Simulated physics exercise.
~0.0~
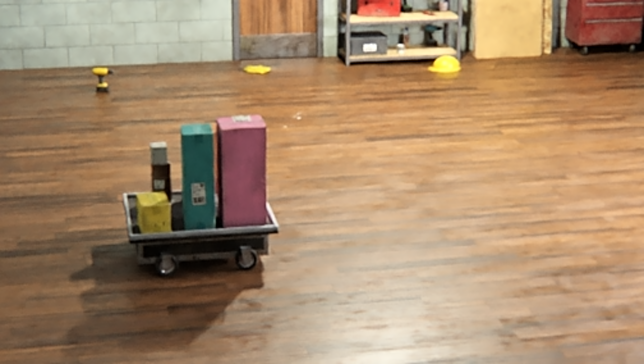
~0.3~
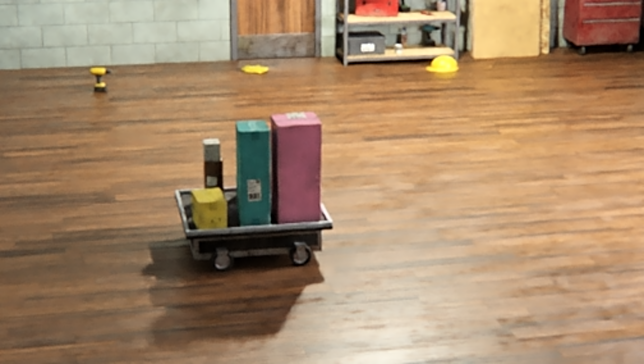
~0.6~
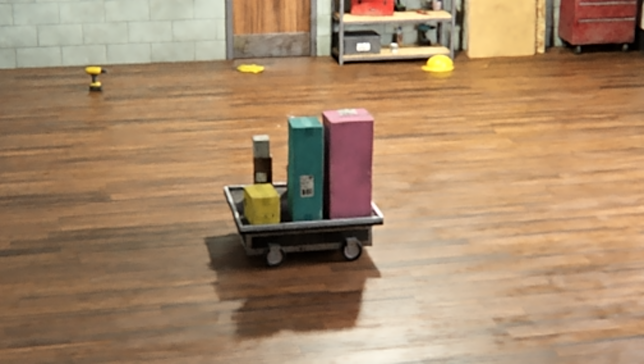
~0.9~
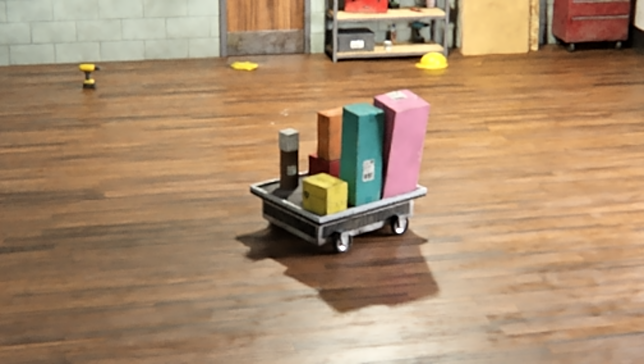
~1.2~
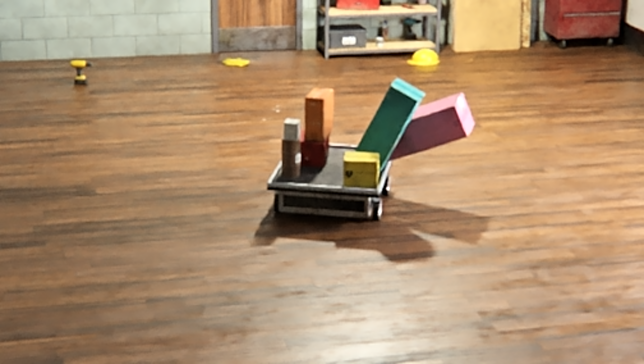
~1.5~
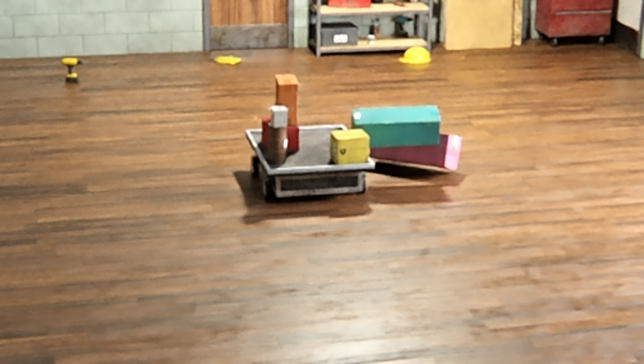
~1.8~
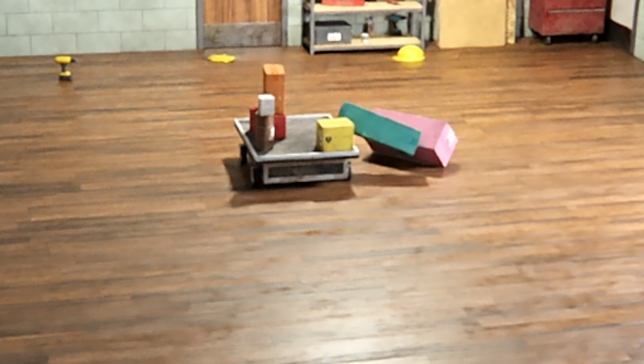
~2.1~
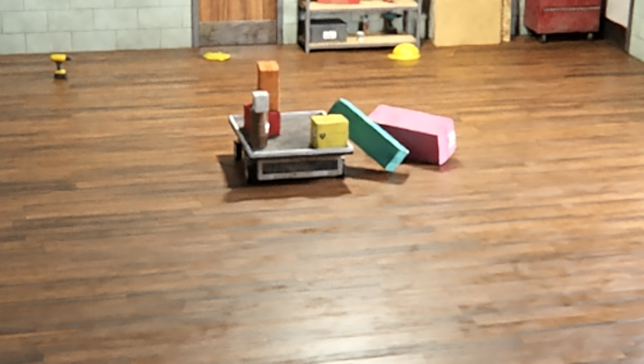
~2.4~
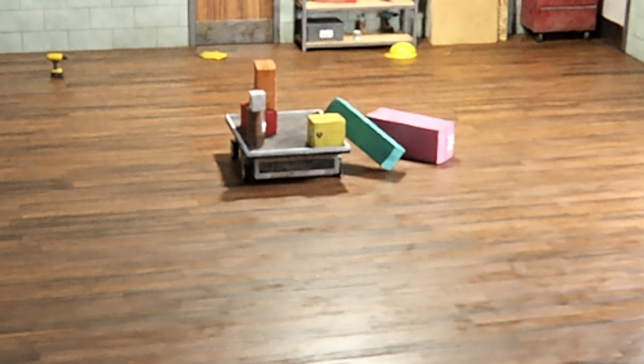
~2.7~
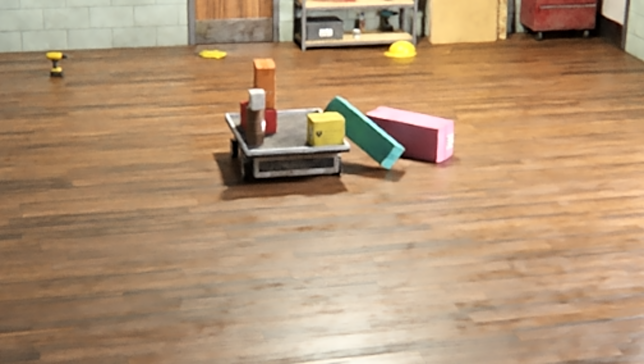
The video shows a cart of colourful upright boxes rolling right across a wooden floor, then curving away and stopping as the pink and turquoise boxes topple off its right side, ending on the floor with the turquoise one tilted beside the cart, while the others stay aboard.
